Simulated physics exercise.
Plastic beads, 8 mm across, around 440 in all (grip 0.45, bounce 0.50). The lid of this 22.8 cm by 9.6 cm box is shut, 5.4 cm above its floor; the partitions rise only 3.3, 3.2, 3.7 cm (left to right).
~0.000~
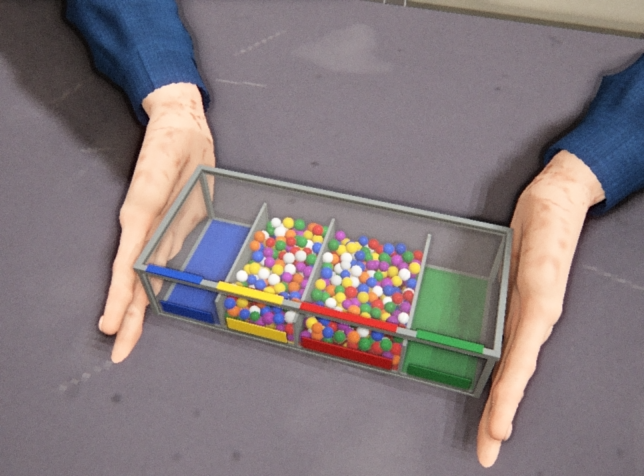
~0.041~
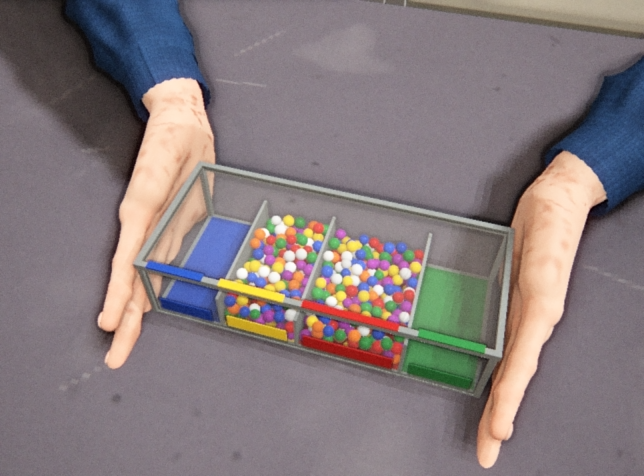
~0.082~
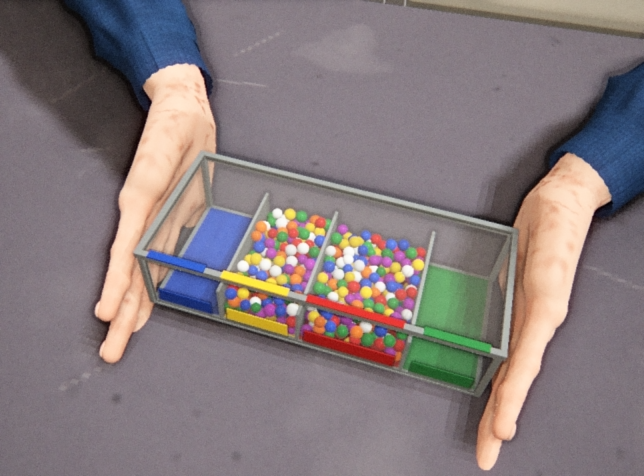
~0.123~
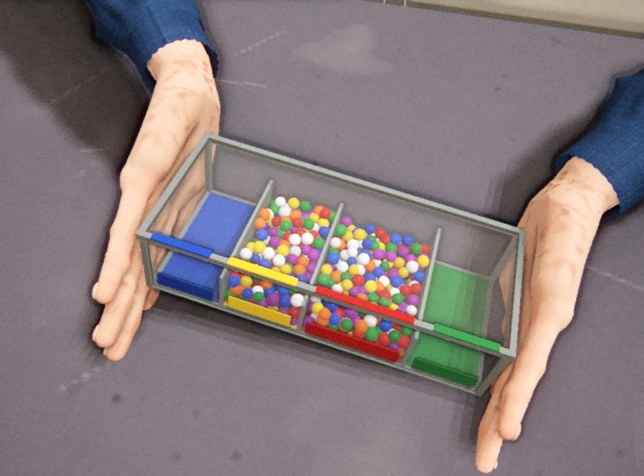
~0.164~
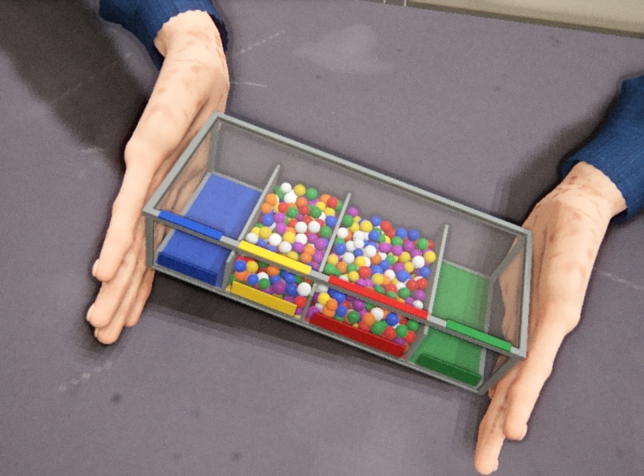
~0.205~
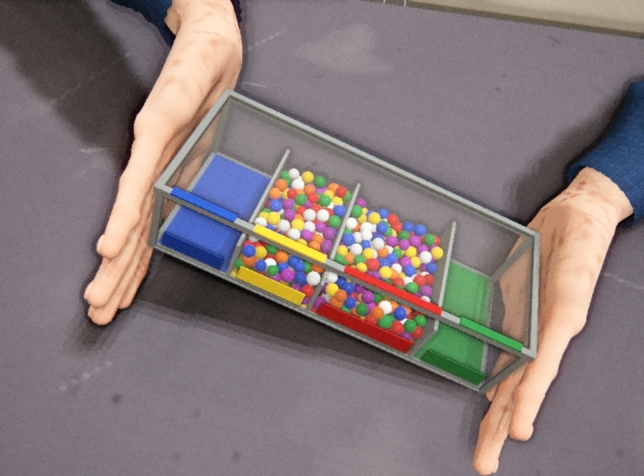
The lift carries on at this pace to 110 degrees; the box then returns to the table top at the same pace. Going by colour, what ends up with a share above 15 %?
Red compartment: Above; blue compartment: Below; green compartment: Above; yellow compartment: Below.
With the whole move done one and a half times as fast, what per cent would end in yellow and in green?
Yellow 10, green 20.
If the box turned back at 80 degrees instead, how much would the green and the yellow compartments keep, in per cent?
Green 20; yellow 20.
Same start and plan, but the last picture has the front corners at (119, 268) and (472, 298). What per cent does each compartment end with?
Red 15; blue 45; green 0; yellow 40.
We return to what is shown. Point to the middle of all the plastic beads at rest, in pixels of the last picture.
At about (387, 288).
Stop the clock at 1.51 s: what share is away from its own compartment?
Some 55 per cent.
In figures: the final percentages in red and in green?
Red 75, green 20.
After 0.99 s, tilt 110 degrees; red 60 %, green 15 %, yellow 20 %.
Then, at 1.51 s, tilt 49 degrees; red 75 %, green 20 %, yellow 5 %.
After 2.10 s, tilt 0 degrees; red 75 %, green 20 %, yellow 5 %.
By 2.6 s all is still; red 75 %, blue 0 %, green 20 %, yellow 5 %.
